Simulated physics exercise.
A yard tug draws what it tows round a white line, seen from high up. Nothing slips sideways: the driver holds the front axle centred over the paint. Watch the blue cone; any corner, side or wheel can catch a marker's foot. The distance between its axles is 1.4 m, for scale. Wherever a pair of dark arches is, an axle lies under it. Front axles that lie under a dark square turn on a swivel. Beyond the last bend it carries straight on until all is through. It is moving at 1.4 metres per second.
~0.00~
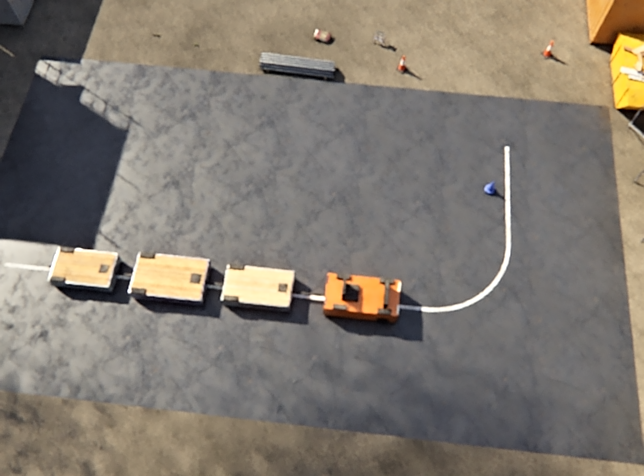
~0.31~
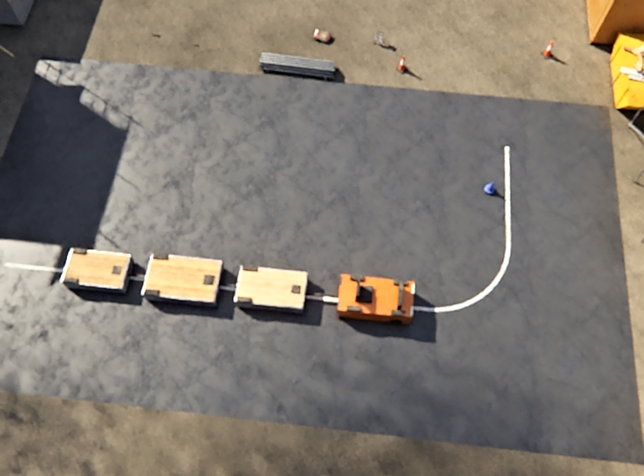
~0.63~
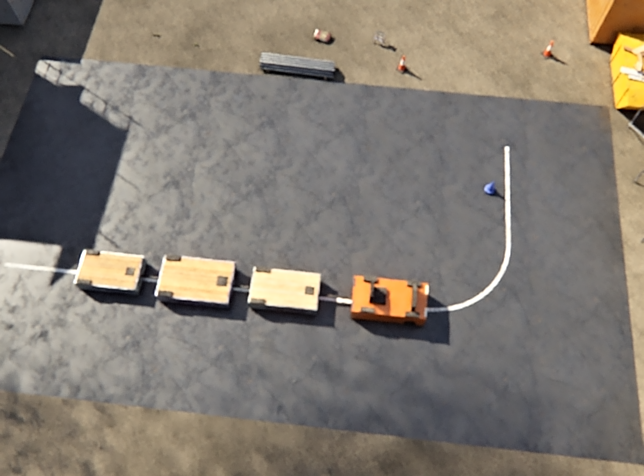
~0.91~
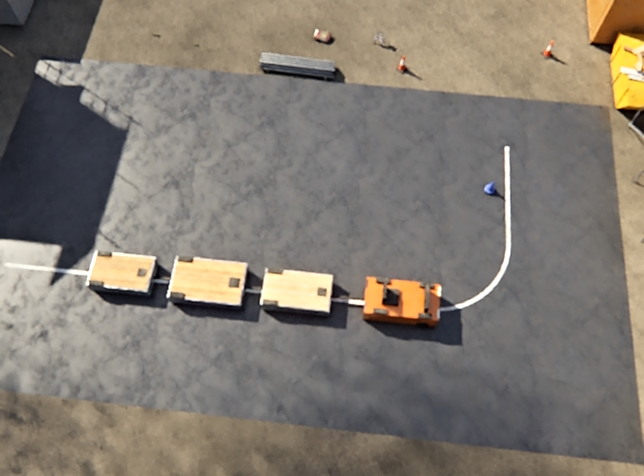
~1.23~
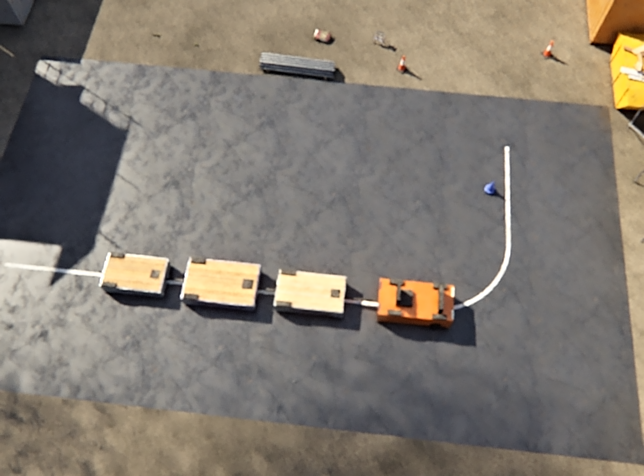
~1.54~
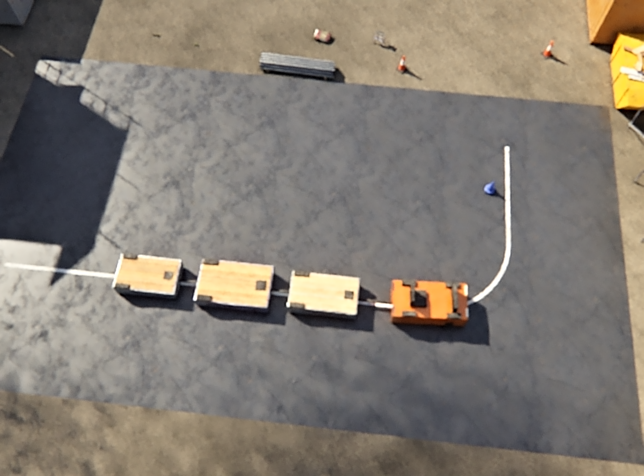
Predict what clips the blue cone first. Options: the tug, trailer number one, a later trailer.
Contact is made first by the engine up front.
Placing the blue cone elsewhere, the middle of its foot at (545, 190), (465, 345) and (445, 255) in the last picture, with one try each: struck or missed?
One: Stays safe. Two: Stays safe. Three: Gets hit.
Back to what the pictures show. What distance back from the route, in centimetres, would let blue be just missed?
Blue 75.
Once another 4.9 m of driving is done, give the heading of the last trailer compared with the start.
Measured against where it started, the last trailer sits at some 0°.
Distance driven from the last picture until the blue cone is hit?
After roughly 5.0 metres.
By 5.1 s, the last axle is at (260, 285) of the last picture, 5 cm off the line; the yard tug has hit blue.
By 5.9 s, the last axle is at (287, 288) of the last picture, on the line.
By 14.7 s, the last axle is at (505, 129) of the last picture, 25 cm off the line; 1 of 1 struck in all.
